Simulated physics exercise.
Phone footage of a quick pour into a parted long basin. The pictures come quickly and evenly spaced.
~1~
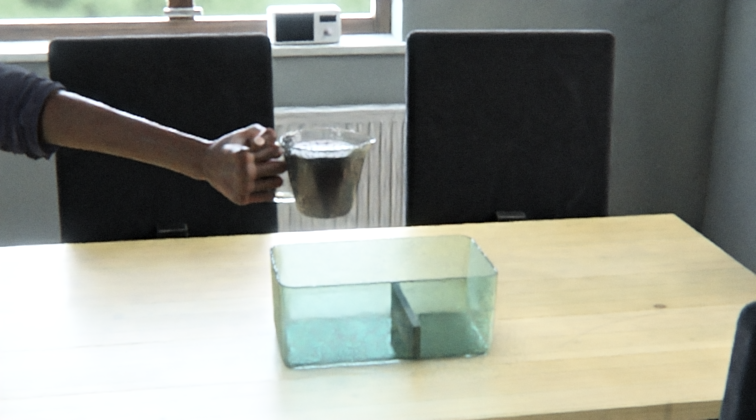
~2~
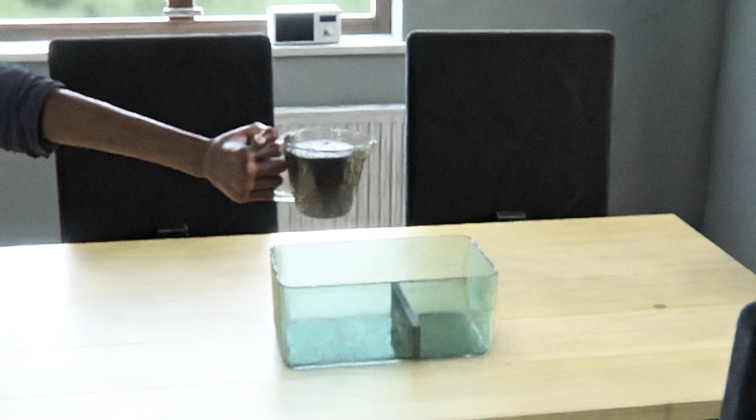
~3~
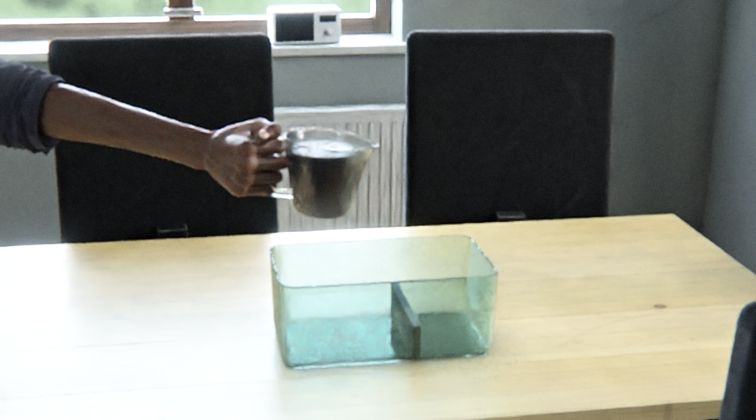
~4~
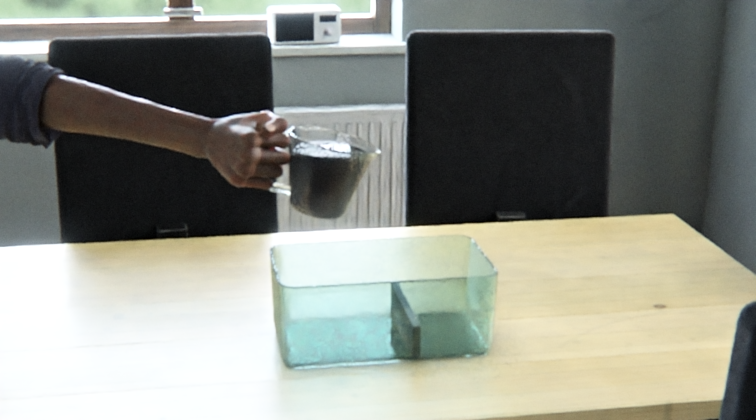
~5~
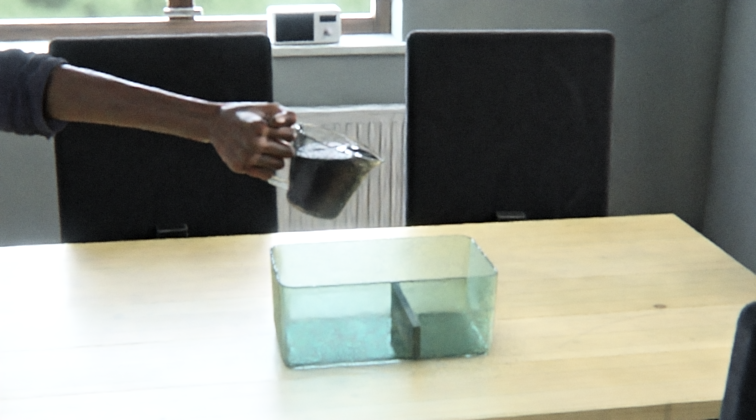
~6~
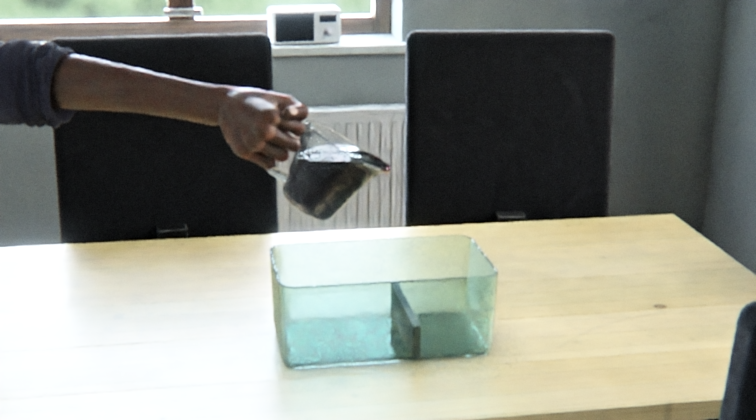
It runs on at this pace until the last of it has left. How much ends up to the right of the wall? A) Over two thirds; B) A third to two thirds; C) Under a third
Answer: B.
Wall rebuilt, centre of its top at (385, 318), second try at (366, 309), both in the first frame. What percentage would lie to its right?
80 per cent first, then 95 per cent.
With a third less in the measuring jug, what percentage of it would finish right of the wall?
Roughly 35 in a hundred.
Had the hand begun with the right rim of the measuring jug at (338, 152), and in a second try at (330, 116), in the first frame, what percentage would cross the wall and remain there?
The first start yields 5 per cent, the second 5 per cent.
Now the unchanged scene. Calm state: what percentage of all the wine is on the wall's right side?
I'd say near 50 in a hundred.
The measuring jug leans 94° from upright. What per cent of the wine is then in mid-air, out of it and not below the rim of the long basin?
Some 25 per cent, I'd say.
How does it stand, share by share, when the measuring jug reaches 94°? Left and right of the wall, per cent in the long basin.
Left 5, right 35.
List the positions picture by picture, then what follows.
Tilt 0°; pouring edge (375, 139); surface from (285, 151) to (364, 148); the long basin's rim runs from (275, 267) to (484, 255); the wall's top is at (405, 304), in the first frame.
Tilt 1°; pouring edge (376, 140); surface from (286, 150) to (364, 148), in the second frame.
Tilt 6°; pouring edge (378, 144); surface from (288, 150) to (366, 150), in the third frame.
Tilt 12°; pouring edge (381, 150); surface from (292, 149) to (370, 152), in the fourth frame.
Tilt 22°; pouring edge (384, 159); surface from (294, 153) to (378, 154), in the fifth frame.
Tilt 32°; pouring edge (385, 170); surface from (295, 158) to (380, 162); 3 per cent is over the edge, in the sixth frame.
A moment on, the measuring jug is tipped on its side and 37 per cent is still to pour, 3 is left of the wall and 34 right of it.
Next, the measuring jug is tipped right over and 2 per cent is still to pour, 41 is left of the wall and 53 right of it.
Then the measuring jug is tipped right over and 0 per cent is still to pour, 46 is left of the wall and 52 right of it.
Later the measuring jug is tipped right over and 0 per cent is still to pour, 47 is left of the wall and 52 right of it.
Finally, 47 per cent lies left of the wall, 52 right of it and 1 outside.
